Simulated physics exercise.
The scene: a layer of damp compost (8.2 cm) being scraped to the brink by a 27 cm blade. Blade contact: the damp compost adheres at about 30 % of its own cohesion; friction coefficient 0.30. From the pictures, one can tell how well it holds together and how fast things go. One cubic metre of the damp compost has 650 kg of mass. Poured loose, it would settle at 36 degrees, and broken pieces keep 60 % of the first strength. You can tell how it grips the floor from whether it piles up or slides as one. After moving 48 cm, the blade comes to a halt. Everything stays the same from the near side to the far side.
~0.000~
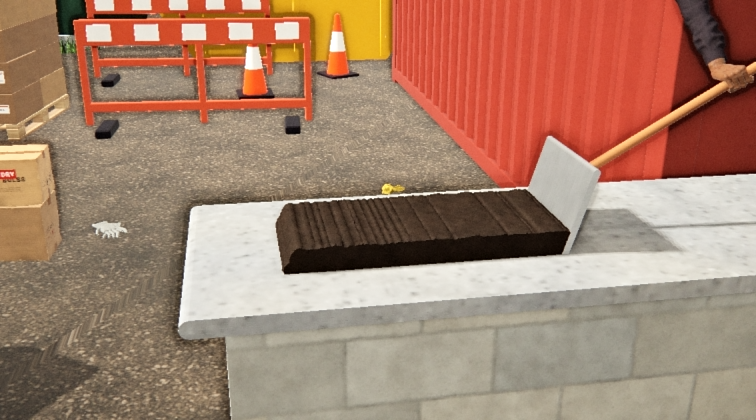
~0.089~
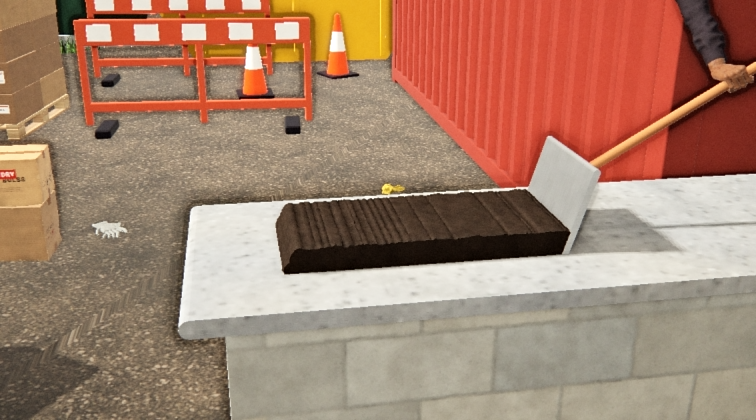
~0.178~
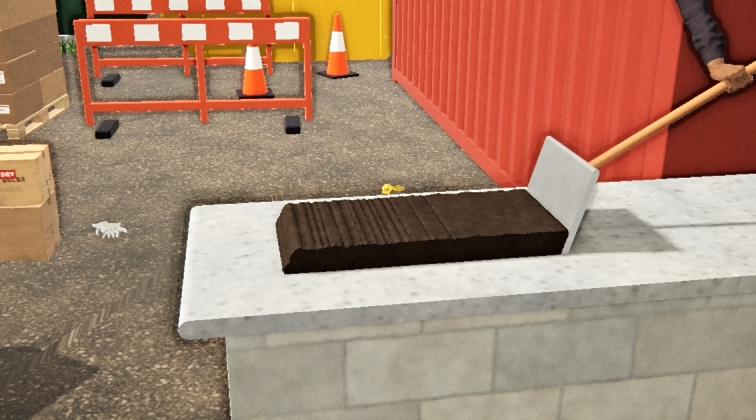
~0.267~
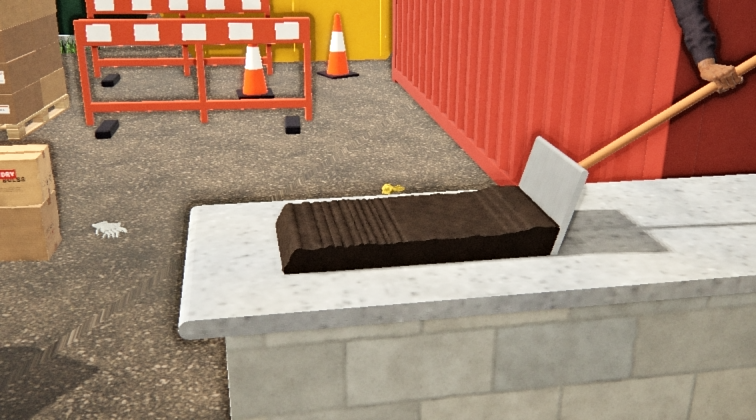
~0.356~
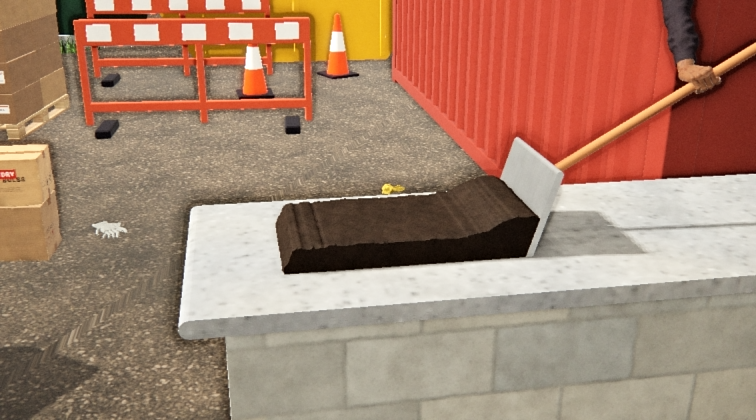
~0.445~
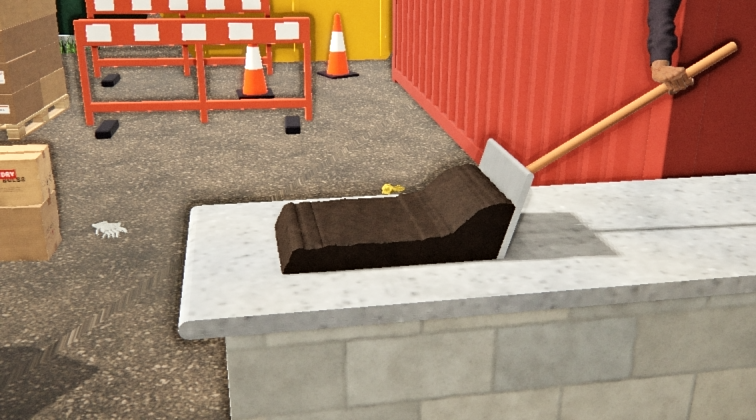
The footage shows a hand on a wooden handle pushing an upright grey blade leftward along a pale stone ledge, after first resting still, as the dark, ridged layer of compost against it bunches into a rising mound while its left end stays put.
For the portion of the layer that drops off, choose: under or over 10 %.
Expect under.
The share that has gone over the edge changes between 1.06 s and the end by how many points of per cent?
I'd say it moves by near 0 in a hundred.
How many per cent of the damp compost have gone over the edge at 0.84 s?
The share is roughly 0 per cent.
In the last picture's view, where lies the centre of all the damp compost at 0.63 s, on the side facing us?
Around (382, 243).
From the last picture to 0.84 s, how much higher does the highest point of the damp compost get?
Some 4.5 cm.
After 0.63 s, 0 % has gone over the edge.
After 0.84 s, 0 % has gone over the edge.
After 1.06 s, 0 % has gone over the edge.
After 1.28 s, 0 % has gone over the edge.
After 1.38 s, 0 % has gone over the edge.
